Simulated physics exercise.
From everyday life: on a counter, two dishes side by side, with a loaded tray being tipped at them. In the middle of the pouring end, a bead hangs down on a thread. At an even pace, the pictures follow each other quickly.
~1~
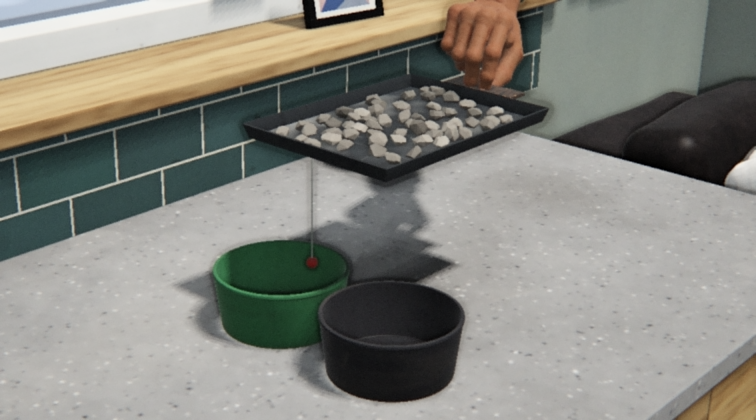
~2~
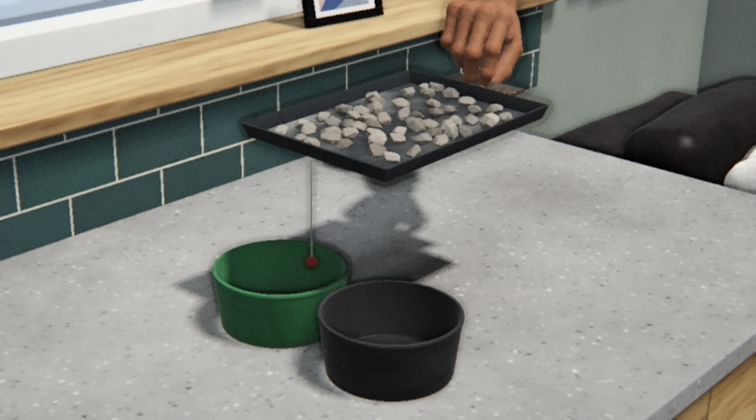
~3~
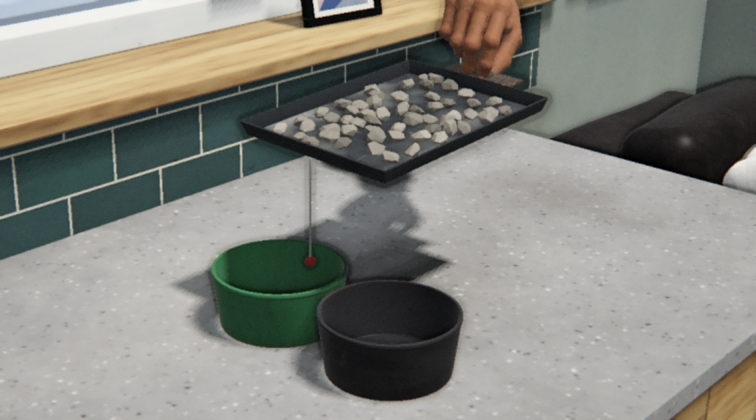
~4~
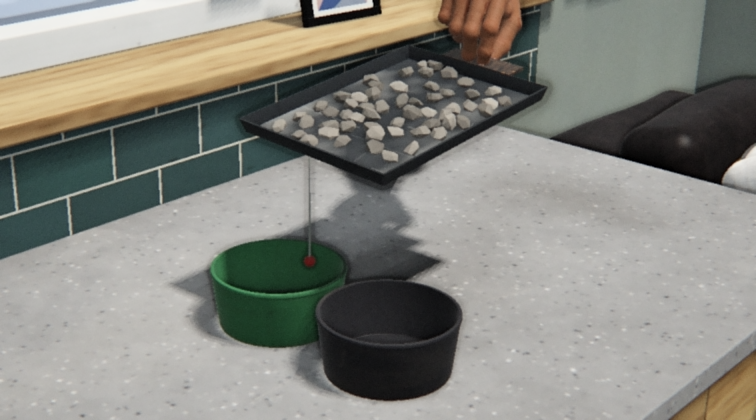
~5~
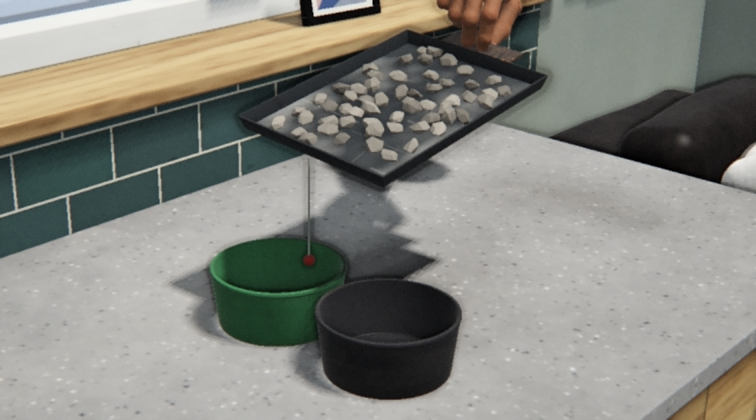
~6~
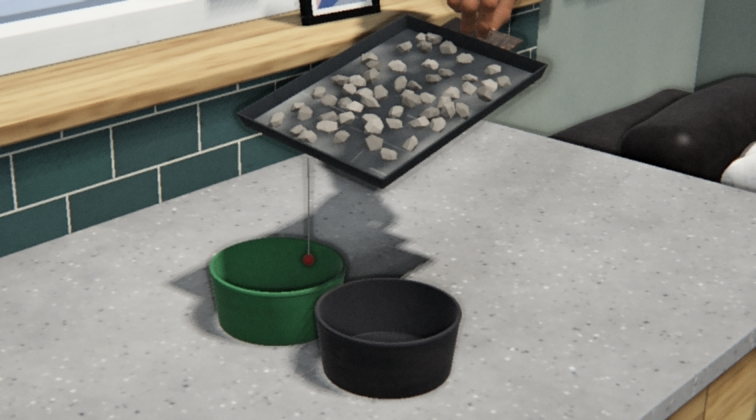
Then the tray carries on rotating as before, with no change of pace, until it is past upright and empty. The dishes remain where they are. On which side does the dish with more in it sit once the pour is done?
Most of the load heads over to the right dish, I'd guess.
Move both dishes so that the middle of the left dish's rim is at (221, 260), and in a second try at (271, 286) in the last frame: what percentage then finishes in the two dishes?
It would be roughly 90 per cent for the first and roughly 70 per cent for the second.
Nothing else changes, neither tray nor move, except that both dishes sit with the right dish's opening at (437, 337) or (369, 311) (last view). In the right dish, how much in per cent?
Approximately 10 percent, followed by approximately 80 percent.
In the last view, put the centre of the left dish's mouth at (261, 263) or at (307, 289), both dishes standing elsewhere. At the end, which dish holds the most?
First try: The rightmost dish. Second try: The leftmost dish.
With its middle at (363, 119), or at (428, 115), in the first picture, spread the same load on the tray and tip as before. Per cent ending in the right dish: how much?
Roughly 80 per cent, then 80 per cent.
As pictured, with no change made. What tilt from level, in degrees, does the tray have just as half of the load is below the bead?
About 85 degrees.
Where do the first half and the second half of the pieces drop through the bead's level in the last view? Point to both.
I'd say close to (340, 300) at first and close to (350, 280) later on.
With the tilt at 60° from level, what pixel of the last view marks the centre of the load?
I'd mark it close to (361, 157).
Just after the last frame, tray tipped steeply; the larger part on the tray; about a tenth in the air.
A moment on, tray tipped right over; roughly half on the tray; roughly a third in the right dish; just a few in the left dish; about a tenth outside both; just a few in the air.
Further on, tray tipped past a quarter turn; roughly two thirds in the right dish; just a few in the left dish; roughly a quarter outside both.
When it is over, tray tipped past a quarter turn; roughly two thirds in the right dish; just a few in the left dish; roughly a quarter outside both.
